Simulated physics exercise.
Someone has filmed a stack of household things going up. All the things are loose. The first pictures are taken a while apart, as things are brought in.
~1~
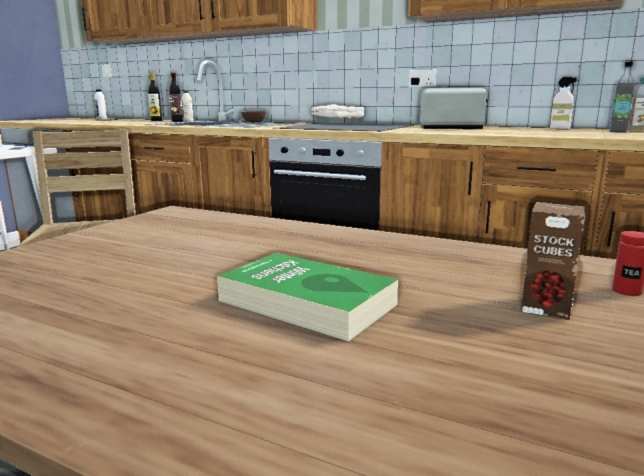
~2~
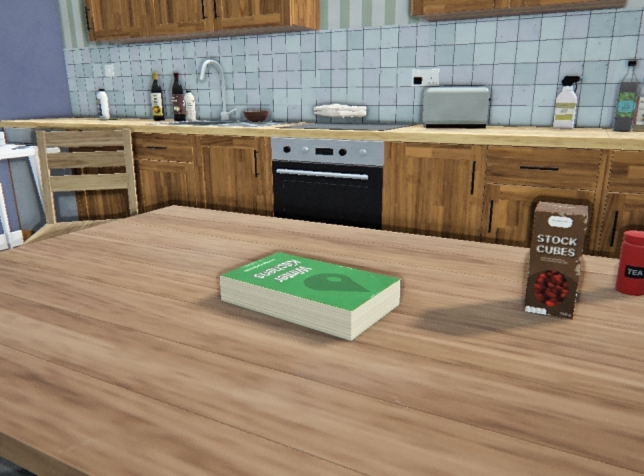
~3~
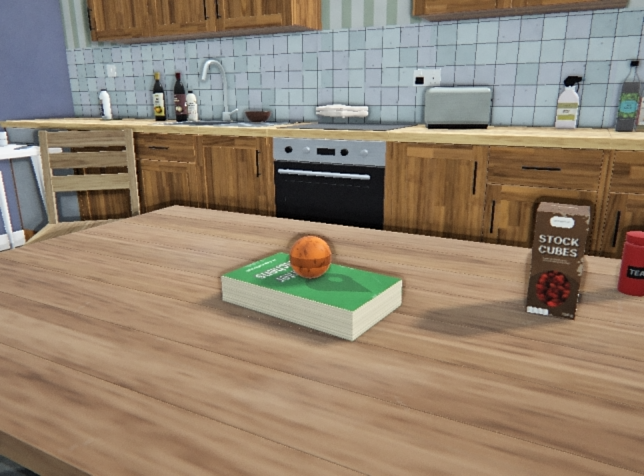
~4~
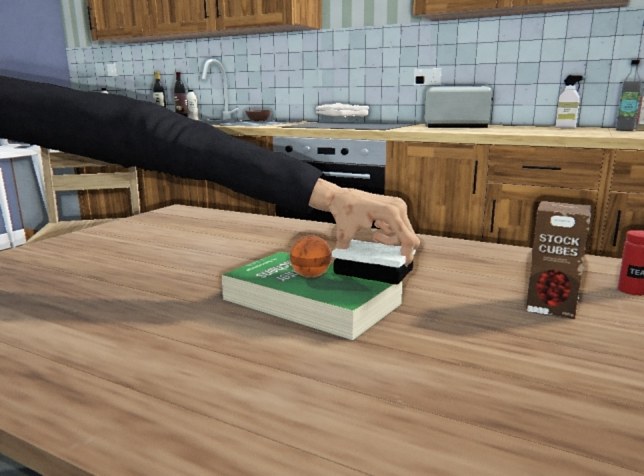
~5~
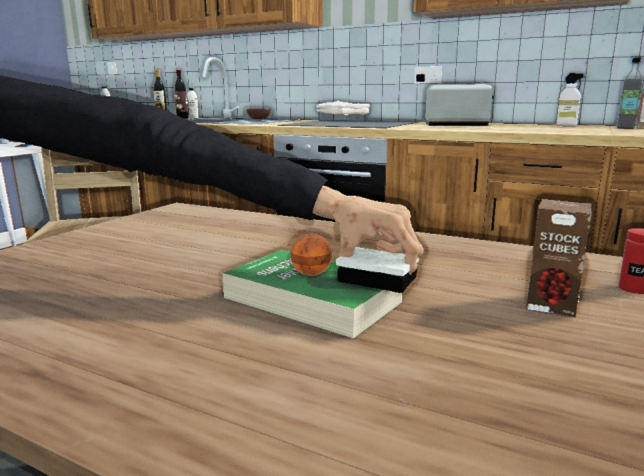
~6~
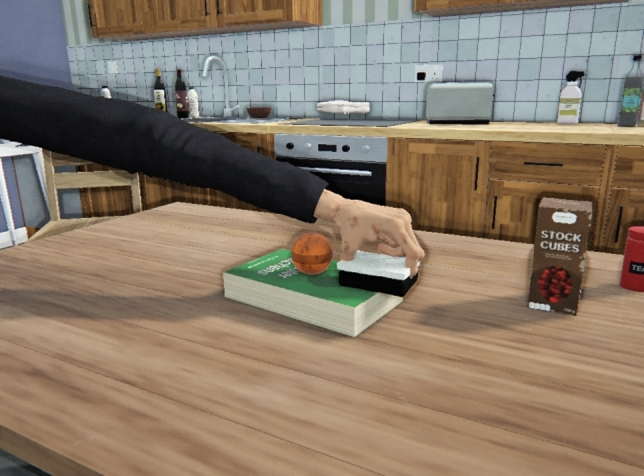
A kitchen with wooden cupboards, an oven and pale tiles is seen from across a wooden table, slightly above it, the view barely shifting. A green book lies near the middle, with a brown stock cubes carton and a red tea container to its right. An orange ball appears on the book, then a dark-sleeved arm reaches in from the left and lowers a black-and-white sponge slightly onto the book's right side.
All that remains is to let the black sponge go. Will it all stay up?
Outcome: The pile holds.
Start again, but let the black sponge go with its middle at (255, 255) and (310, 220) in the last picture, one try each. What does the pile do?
In the first case it holds; in the second case it comes apart.
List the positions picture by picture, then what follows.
The last thing is not in view yet; brown carton (553, 259), in the first picture.
The last thing is not in view yet; green book (309, 290), in the second picture.
The last thing is not in view yet; brown carton (557, 259), in the third picture.
Still above its spot; black sponge (374, 262); green book (311, 290), in the fourth picture.
Still above its spot; black sponge (378, 269); brown carton (559, 257), in the fifth picture.
In place under the hand; black sponge (378, 273); green book (313, 287), in the sixth picture.
Then, 0.70 s past the last view, nothing moves.
Then, 1.60 s past the last view, black sponge resting near (378, 273).
Finally, all 5 still in place. Final places as the last picture's camera would see them, black sponge near (378, 273). The pile keeps its balance.
